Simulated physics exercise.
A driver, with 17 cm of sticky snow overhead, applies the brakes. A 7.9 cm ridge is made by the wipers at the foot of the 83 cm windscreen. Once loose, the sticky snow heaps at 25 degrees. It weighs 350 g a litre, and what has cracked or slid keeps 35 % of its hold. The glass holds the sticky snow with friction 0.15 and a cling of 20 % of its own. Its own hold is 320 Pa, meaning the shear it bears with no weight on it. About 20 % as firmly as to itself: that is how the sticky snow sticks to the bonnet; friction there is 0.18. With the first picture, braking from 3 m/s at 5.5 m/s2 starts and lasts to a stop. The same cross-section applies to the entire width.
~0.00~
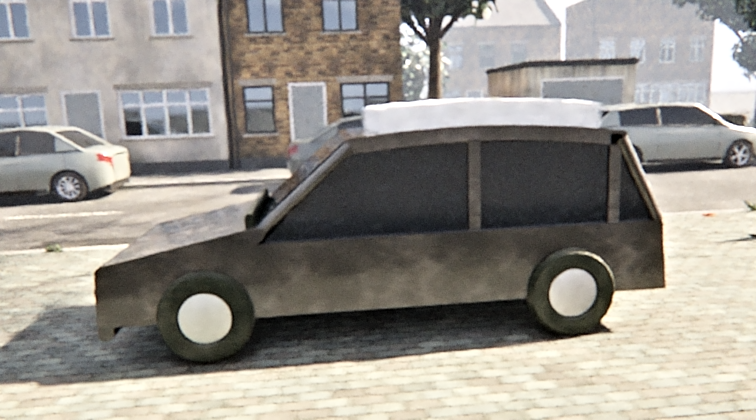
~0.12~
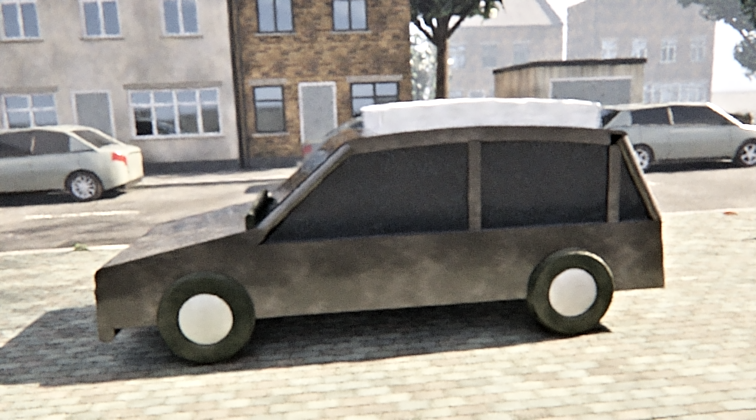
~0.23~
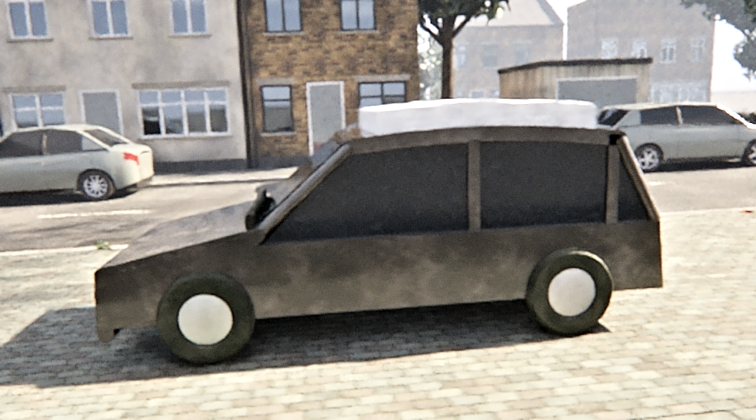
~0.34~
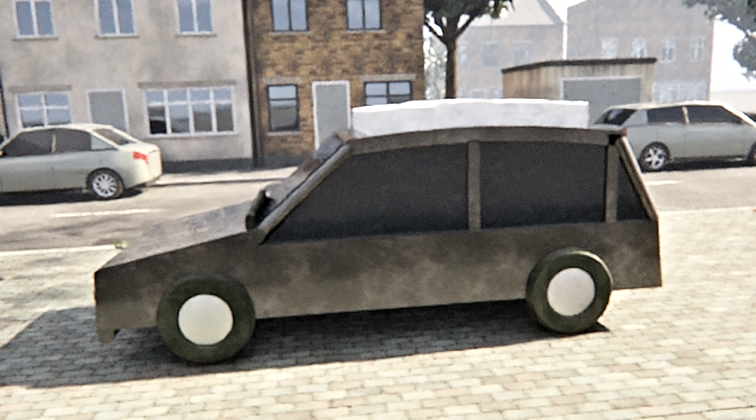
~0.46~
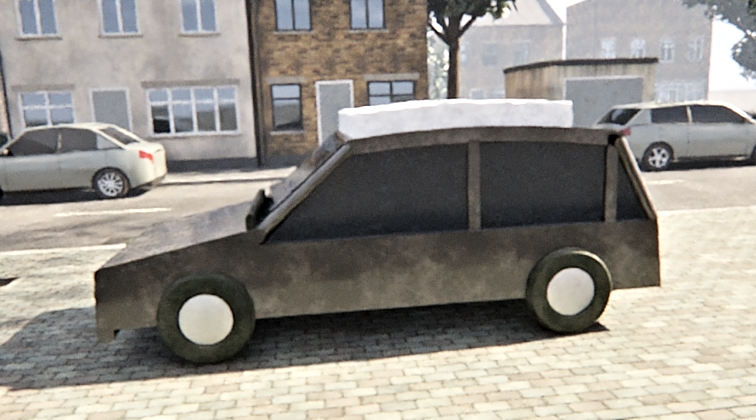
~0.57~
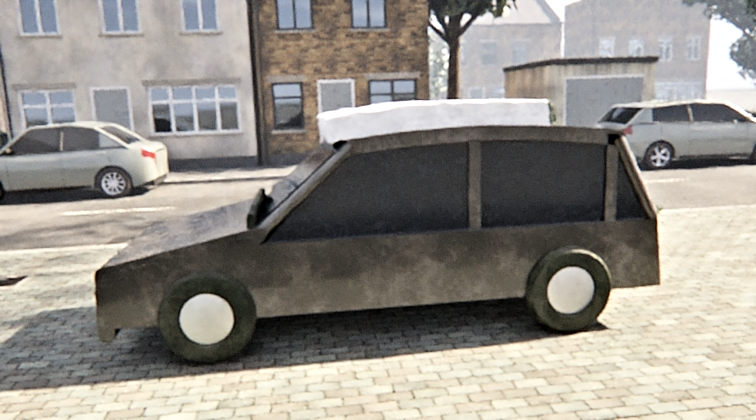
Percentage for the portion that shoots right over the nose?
Near 91 percent.
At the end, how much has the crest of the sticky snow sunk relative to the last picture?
The gap comes to about 60 centimetres.
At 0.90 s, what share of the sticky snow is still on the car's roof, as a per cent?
45 per cent.
After 0.90 s, 44 % of the snow is on the roof, 44 % on the glass, 12 % on the bonnet and none has gone off the nose.
After 1.28 s, none of the snow is on the roof, 39 % on the glass, 59 % on the bonnet and 2 % has gone off the nose.
After 1.66 s, none of the snow is on the roof, 6 % on the glass, 73 % on the bonnet and 21 % has gone off the nose.
After 2.05 s, none of the snow is on the roof, 6 % on the glass, 34 % on the bonnet and 60 % has gone off the nose.
After 3.20 s, at the end, none of the snow is on the roof, 6 % on the glass, 3 % on the bonnet and 91 % has gone off the nose.
